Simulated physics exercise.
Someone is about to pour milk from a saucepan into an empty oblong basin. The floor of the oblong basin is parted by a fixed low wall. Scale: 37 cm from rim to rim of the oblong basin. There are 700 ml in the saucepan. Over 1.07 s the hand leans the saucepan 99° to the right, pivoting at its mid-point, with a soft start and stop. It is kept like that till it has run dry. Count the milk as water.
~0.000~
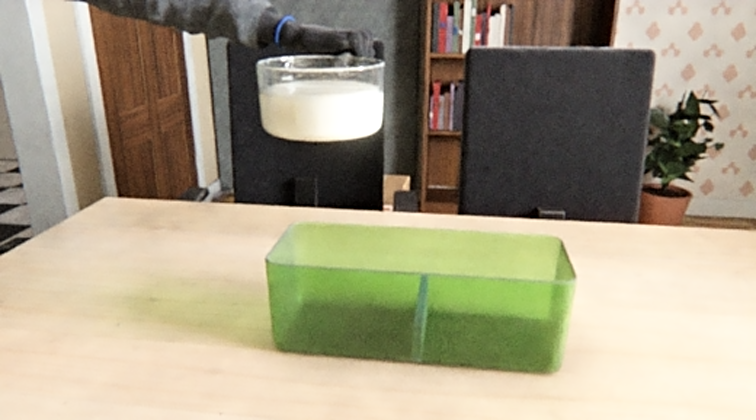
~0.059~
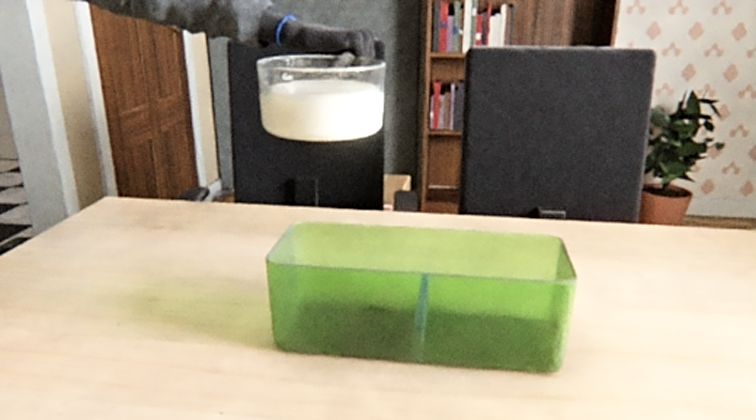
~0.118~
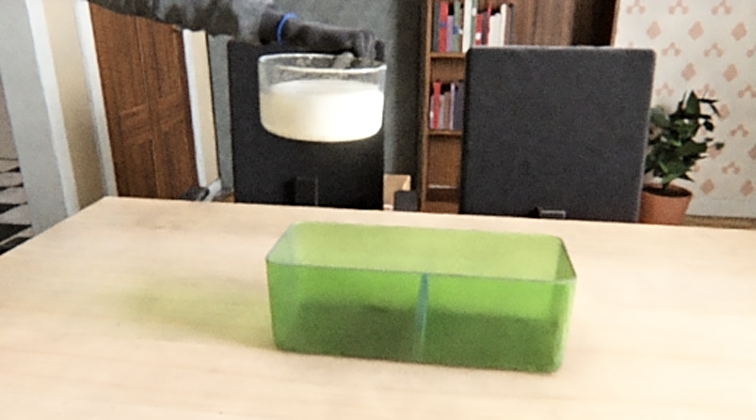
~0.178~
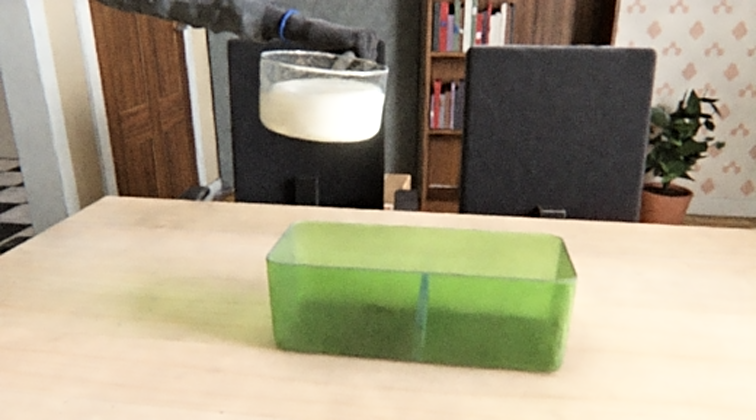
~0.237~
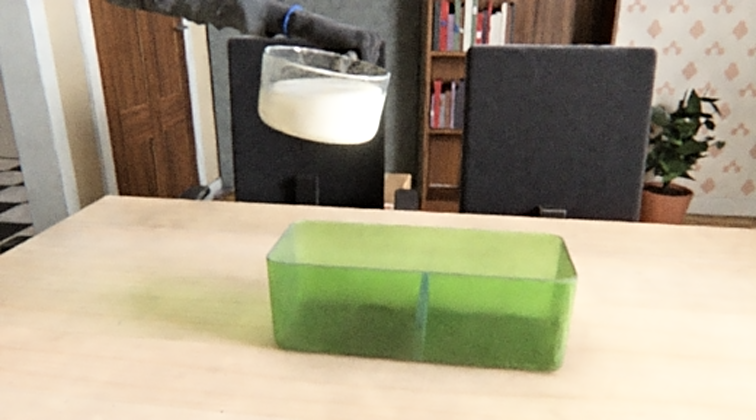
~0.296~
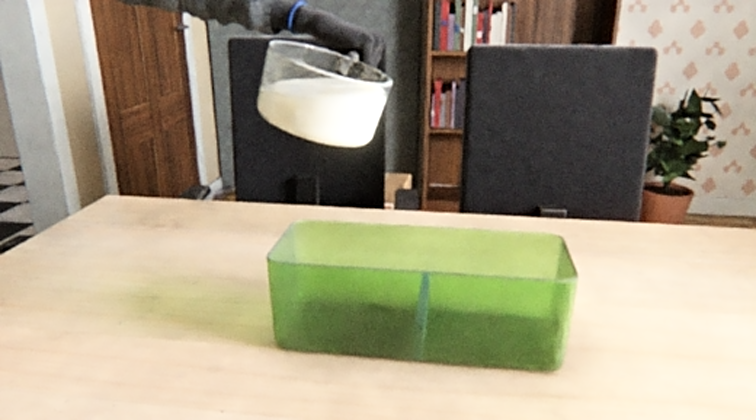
In a room with dark chairs and a bookshelf, a gloved hand holds a clear container of milk above a wooden table, behind an empty green basin with a divider, then gradually leans the container to the right.
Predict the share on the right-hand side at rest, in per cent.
Roughly 65 per cent is past the wall.
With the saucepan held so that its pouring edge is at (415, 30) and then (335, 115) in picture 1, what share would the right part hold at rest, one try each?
First 90, then 0 per cent.
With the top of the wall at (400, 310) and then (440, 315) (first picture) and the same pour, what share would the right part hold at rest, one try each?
In turn about 85 and 40 per cent.
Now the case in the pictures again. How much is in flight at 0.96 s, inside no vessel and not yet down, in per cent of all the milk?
Some 18 per cent.
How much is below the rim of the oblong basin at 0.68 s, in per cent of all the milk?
About 4 per cent.
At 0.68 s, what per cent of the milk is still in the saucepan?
About 62 per cent.
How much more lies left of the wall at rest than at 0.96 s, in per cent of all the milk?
Some 26 per cent.
After 0.68 s the tilt is 70° and 61 per cent is still to pour, 1 is left of the wall and 3 right of it.
After 0.96 s the tilt is 96° and 15 per cent is still to pour, 8 is left of the wall and 58 right of it.
After 1.25 s the tilt is 99° and 2 per cent is still to pour, 28 is left of the wall and 65 right of it.
After 1.57 s the tilt is 99° and 0 per cent is still to pour, 33 is left of the wall and 65 right of it.
In the end 34 per cent lies left of the wall, 65 right of it and 1 outside.
